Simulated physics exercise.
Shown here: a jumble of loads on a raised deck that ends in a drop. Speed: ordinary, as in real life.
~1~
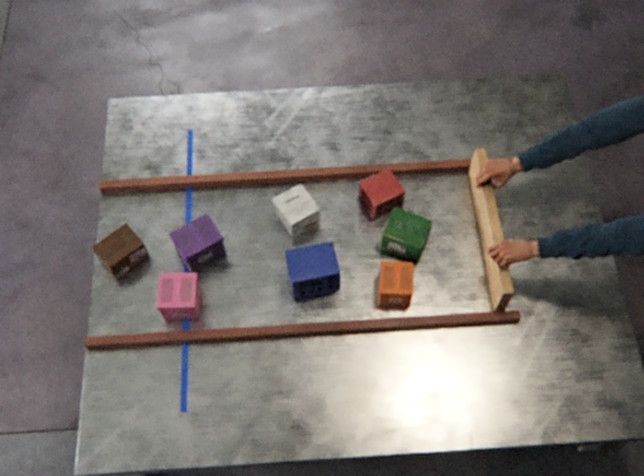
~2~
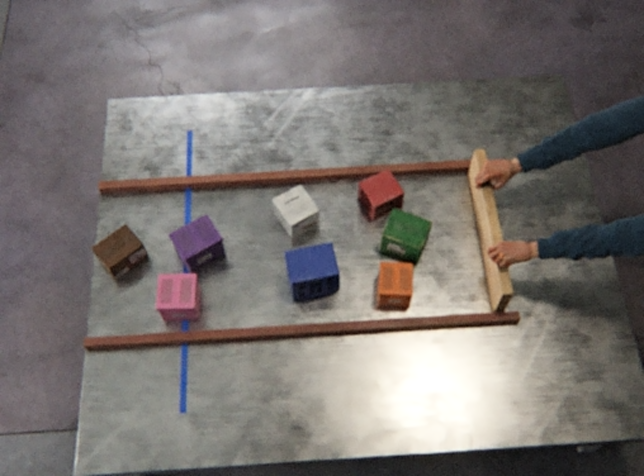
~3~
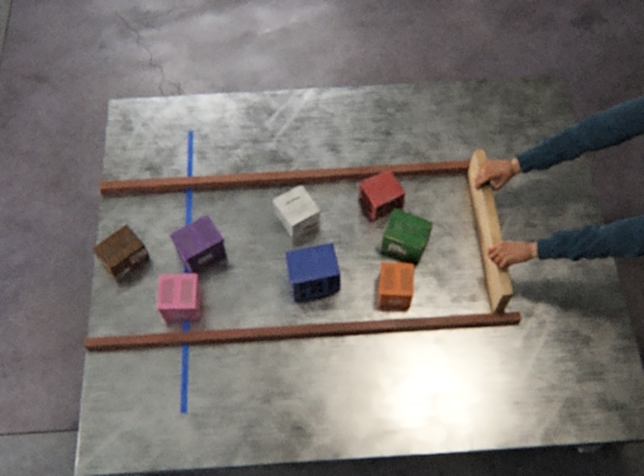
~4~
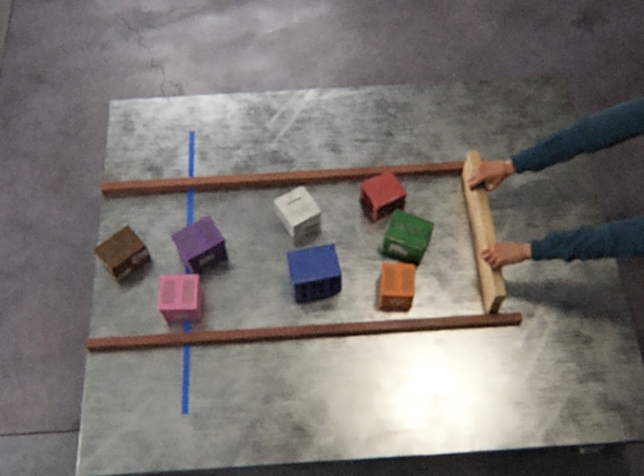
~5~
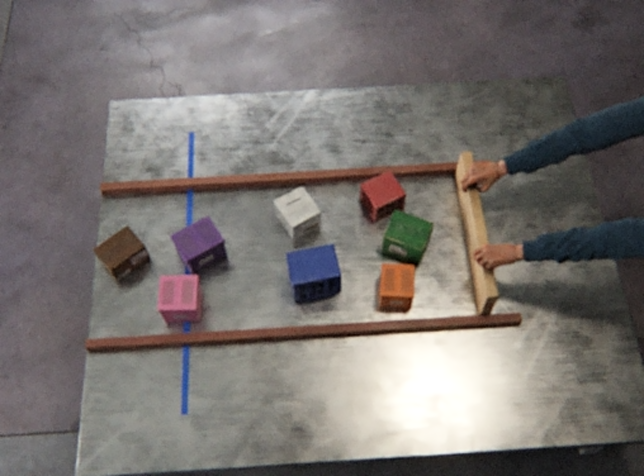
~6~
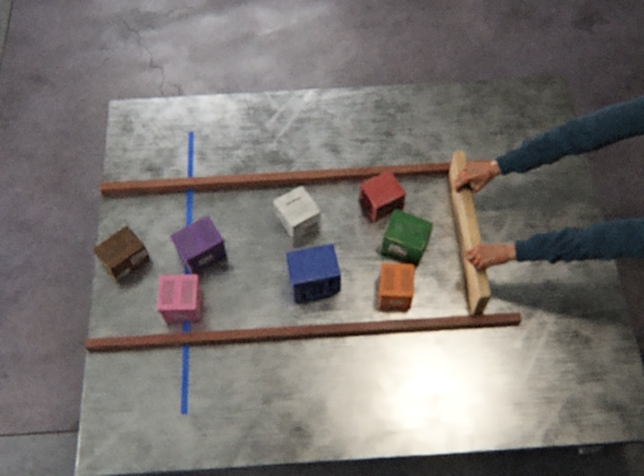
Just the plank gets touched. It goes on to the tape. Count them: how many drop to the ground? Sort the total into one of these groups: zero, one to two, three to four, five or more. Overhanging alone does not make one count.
It goes in the group one to two.
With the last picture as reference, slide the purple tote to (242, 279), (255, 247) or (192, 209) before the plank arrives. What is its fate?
Spot by spot: It ends up off; it never drops; it never drops.
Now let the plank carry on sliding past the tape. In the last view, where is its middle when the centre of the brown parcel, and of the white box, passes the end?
For the brown parcel, about (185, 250); for the white box, about (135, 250).
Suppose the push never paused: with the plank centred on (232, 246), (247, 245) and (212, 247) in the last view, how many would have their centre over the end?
Going through the three positions, you'd get 0, 0 and 0.
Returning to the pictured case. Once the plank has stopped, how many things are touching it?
It touches 3.
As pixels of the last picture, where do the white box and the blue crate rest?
About (143, 229), and the other about (122, 294).
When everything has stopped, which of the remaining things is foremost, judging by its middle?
That would be the brown parcel.
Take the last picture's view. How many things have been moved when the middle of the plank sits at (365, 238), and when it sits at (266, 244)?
The counts are 4 and 7.
A little later, none off yet; brown parcel at rest near (122, 253); pink tote at rest near (181, 299); purple tote at rest near (200, 245).
Next, none off yet; brown parcel at rest near (122, 253); pink tote shifted a little near (172, 301); purple tote at rest near (199, 246).
When it is over, the number that fall off is one or two; down, pink tote.
